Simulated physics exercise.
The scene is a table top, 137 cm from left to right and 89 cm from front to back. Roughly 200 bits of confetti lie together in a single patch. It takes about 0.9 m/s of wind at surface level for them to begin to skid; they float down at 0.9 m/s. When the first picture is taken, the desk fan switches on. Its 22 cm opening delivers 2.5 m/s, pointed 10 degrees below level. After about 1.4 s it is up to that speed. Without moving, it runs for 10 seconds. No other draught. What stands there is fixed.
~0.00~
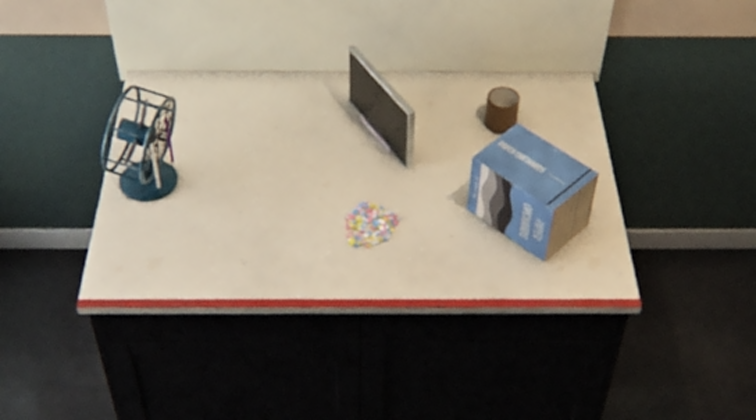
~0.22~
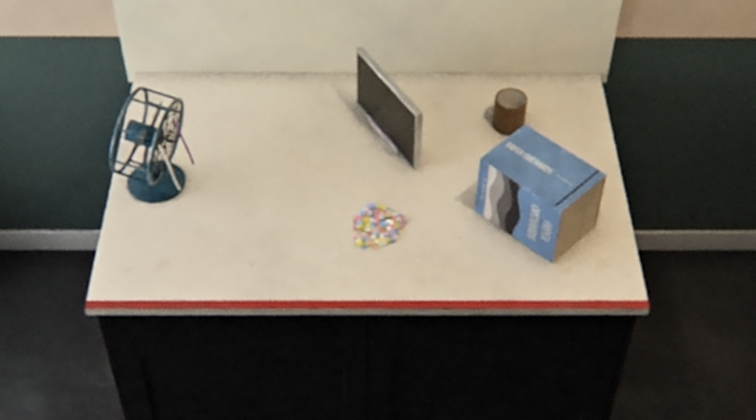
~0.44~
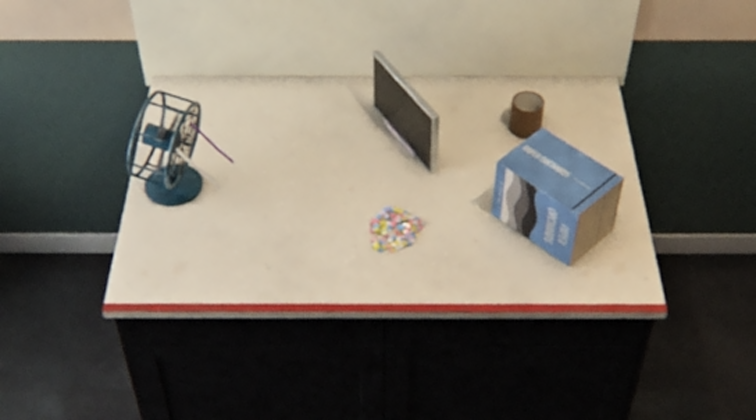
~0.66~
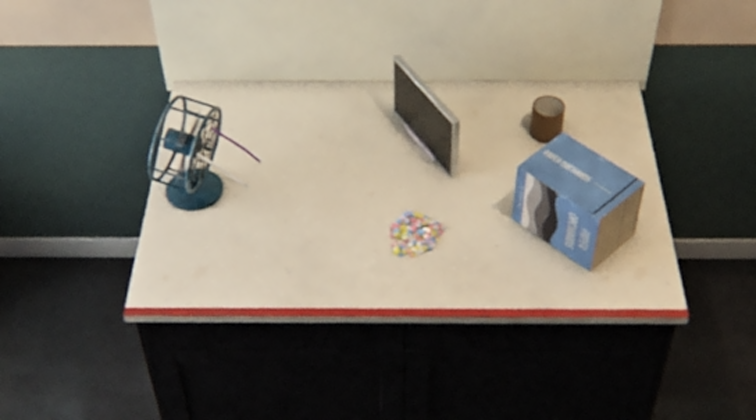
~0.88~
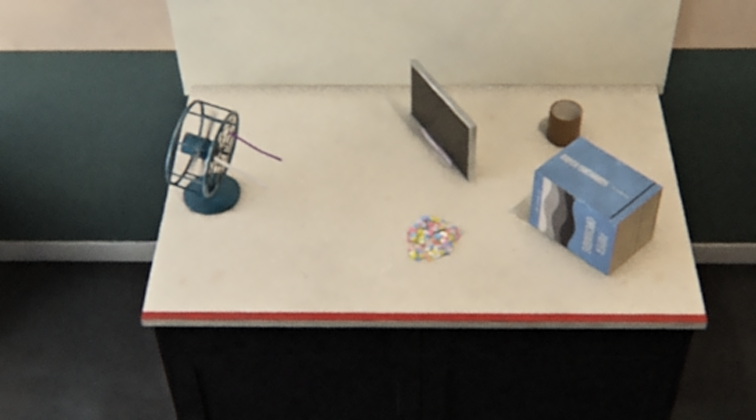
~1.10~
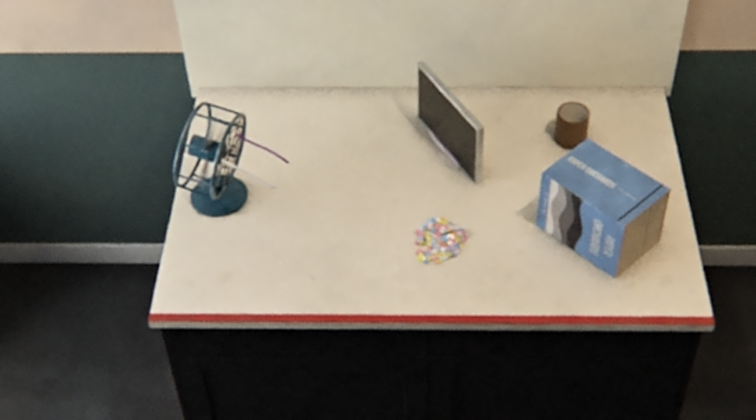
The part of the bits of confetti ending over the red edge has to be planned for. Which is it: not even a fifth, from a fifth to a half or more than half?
I'm guessing the proportion over that edge is a majority.
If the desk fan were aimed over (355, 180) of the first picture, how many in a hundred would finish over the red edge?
100 %.
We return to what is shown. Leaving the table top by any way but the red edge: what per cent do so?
Roughly 5 %.
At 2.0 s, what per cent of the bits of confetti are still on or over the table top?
Estimate: Around 20 percent.
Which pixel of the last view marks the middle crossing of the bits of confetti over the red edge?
I'd point to somewhere near (625, 325).
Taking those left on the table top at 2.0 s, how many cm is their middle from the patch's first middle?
The middle is some 40 cm from where it began.
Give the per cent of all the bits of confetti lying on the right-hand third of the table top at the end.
1 %.
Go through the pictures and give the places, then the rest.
In the first picture, the middle of the bits of confetti is near (374, 222), none has stirred yet and the mouth of the desk fan is at (140, 135).
In the second picture, the middle of the bits of confetti is near (382, 223), none has stirred yet and the red edge is centred on (368, 309).
In the third picture, the middle of the bits of confetti is near (398, 227), none has stirred yet, the top of a laptop is at (405, 83) and the top of a book is at (560, 170).
In the fourth picture, the middle of the bits of confetti is near (418, 231) and none has stirred yet.
In the fifth picture, the middle of the bits of confetti is near (435, 236) and none has stirred yet.
In the sixth picture, the middle of the bits of confetti is near (443, 238) and about 1 % have left their places.
After 2.0 s the count stands so, 80 % are over the red edge; the middle of those still in play is near (607, 281).
After 3.2 s the count stands so, 90 % are over the red edge.
After 5.5 s the count stands so, 92 % are over the red edge.
After 10.0 s, at the end, 94 % are over the red edge.
